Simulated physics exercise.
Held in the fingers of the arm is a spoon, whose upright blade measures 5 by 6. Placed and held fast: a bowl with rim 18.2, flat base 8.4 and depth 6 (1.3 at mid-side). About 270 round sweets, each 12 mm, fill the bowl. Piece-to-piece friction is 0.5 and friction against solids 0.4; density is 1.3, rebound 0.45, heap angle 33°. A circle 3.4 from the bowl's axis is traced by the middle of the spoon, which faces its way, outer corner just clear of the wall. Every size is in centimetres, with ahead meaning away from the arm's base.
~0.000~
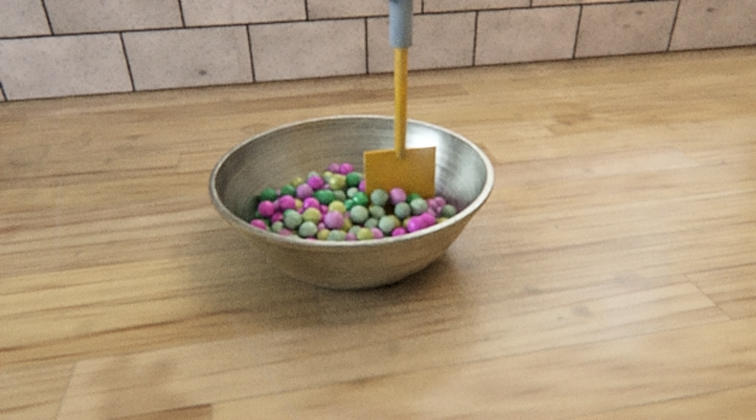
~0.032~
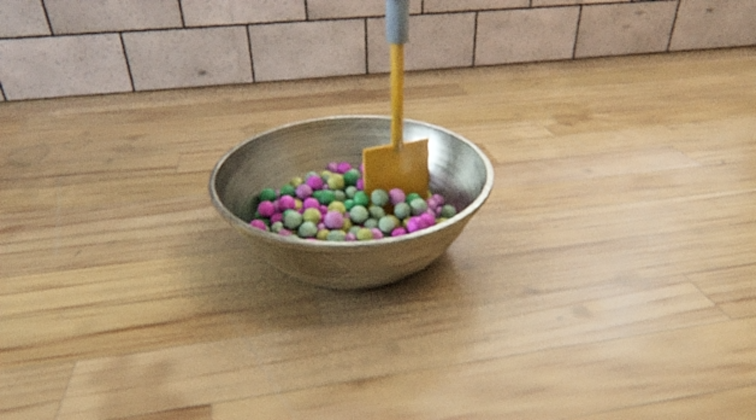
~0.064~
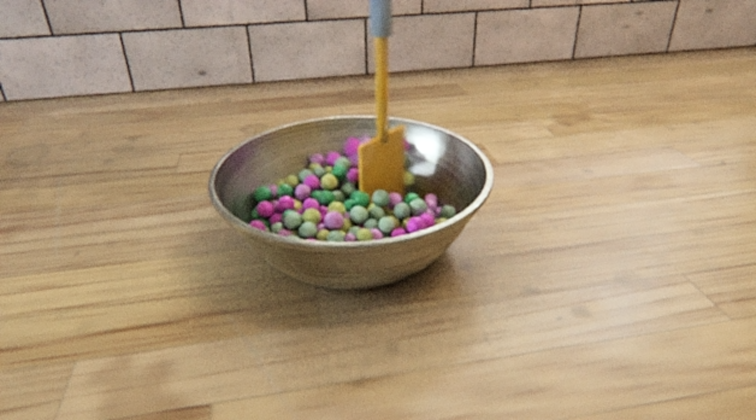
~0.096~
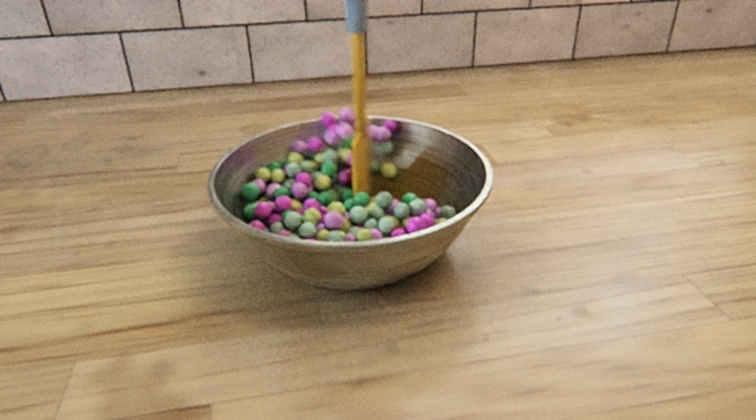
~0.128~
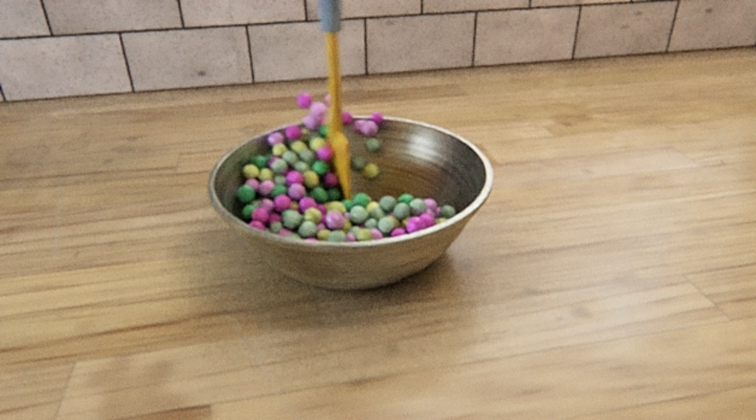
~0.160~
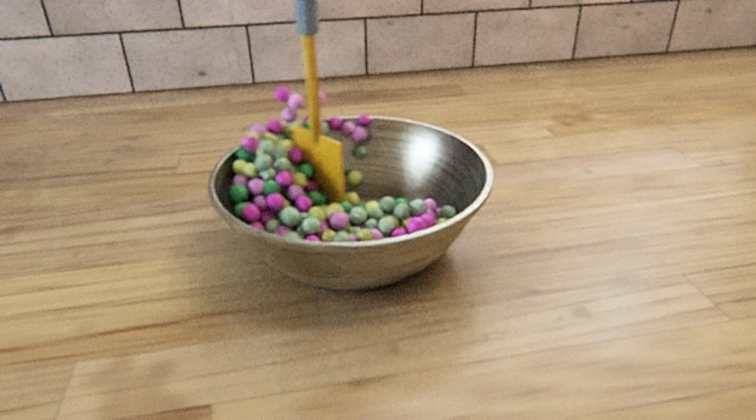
A wide metal bowl sits on a light wooden counter before a pale tiled wall, seen from slightly above by a still camera. It holds many small round sweets in pink, green, pale green and yellow, with a yellow square-bladed spoon on a grey-blue holder upright at the right. The spoon sweeps leftward along the back, its blade turning, pushing sweets into a heap at the left, some tossed above the rim.
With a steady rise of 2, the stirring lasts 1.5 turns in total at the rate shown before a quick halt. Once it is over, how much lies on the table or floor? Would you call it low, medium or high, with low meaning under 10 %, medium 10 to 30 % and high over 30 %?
I would call it medium, 10 to 30 %.
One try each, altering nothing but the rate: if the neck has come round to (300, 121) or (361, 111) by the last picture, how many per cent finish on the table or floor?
Around 30 and 5 percent, in that order.
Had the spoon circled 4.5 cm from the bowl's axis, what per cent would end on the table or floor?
Around 25 in a hundred, in that case.
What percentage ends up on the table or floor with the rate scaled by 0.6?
Close to 5 in a hundred.
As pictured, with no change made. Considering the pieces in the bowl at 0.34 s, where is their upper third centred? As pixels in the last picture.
Centre estimate: Approx. (410, 216) px.
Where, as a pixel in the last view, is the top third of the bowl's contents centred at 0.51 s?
The centre is roughly (349, 166).
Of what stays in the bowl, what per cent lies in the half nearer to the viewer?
Near 50 per cent of what stays in the bowl.
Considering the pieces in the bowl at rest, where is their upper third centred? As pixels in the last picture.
The centre is near pixel (337, 205).
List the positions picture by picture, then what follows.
The first frame shows the spoon neck at (401, 129), 0° round; upper third of the load around (345, 210), from x 255 to 450, top at y 170; 266 in the bowl.
The second frame shows the spoon neck at (397, 124), 12° round; upper third of the load around (350, 207), from x 255 to 450, top at y 170.
The third frame shows the spoon neck at (382, 115), 40° round; upper third of the load around (351, 198), from x 255 to 450, top at y 145.
The fourth frame shows the spoon neck at (360, 111), 68° round; upper third of the load around (329, 180), from x 250 to 445, top at y 115.
The fifth frame shows the spoon neck at (336, 110), 97° round; upper third of the load around (313, 173), from x 245 to 445, top at y 100.
The sixth frame shows the spoon neck at (315, 114), 126° round; upper third of the load around (286, 171), from x 240 to 450, top at y 95; 265 in the bowl, 1 in flight or on the tool.
After 0.34 s, 284° round, highest piece 9 above the table; 232 in the bowl, 12 on the table or floor, 22 in flight or on the tool.
After 0.51 s, 83° round, highest piece 8 above the table; 219 in the bowl, 41 on the table or floor, 6 in flight or on the tool.
After 0.80 s, 180° round, highest piece 5 above the table; 213 in the bowl, 53 on the table or floor.
After 1.50 s, 180° round, highest piece 5 above the table; 213 in the bowl, 53 on the table or floor.
In the end, 213 in the bowl, 53 on the table or floor. That is 20 % on the table or floor.
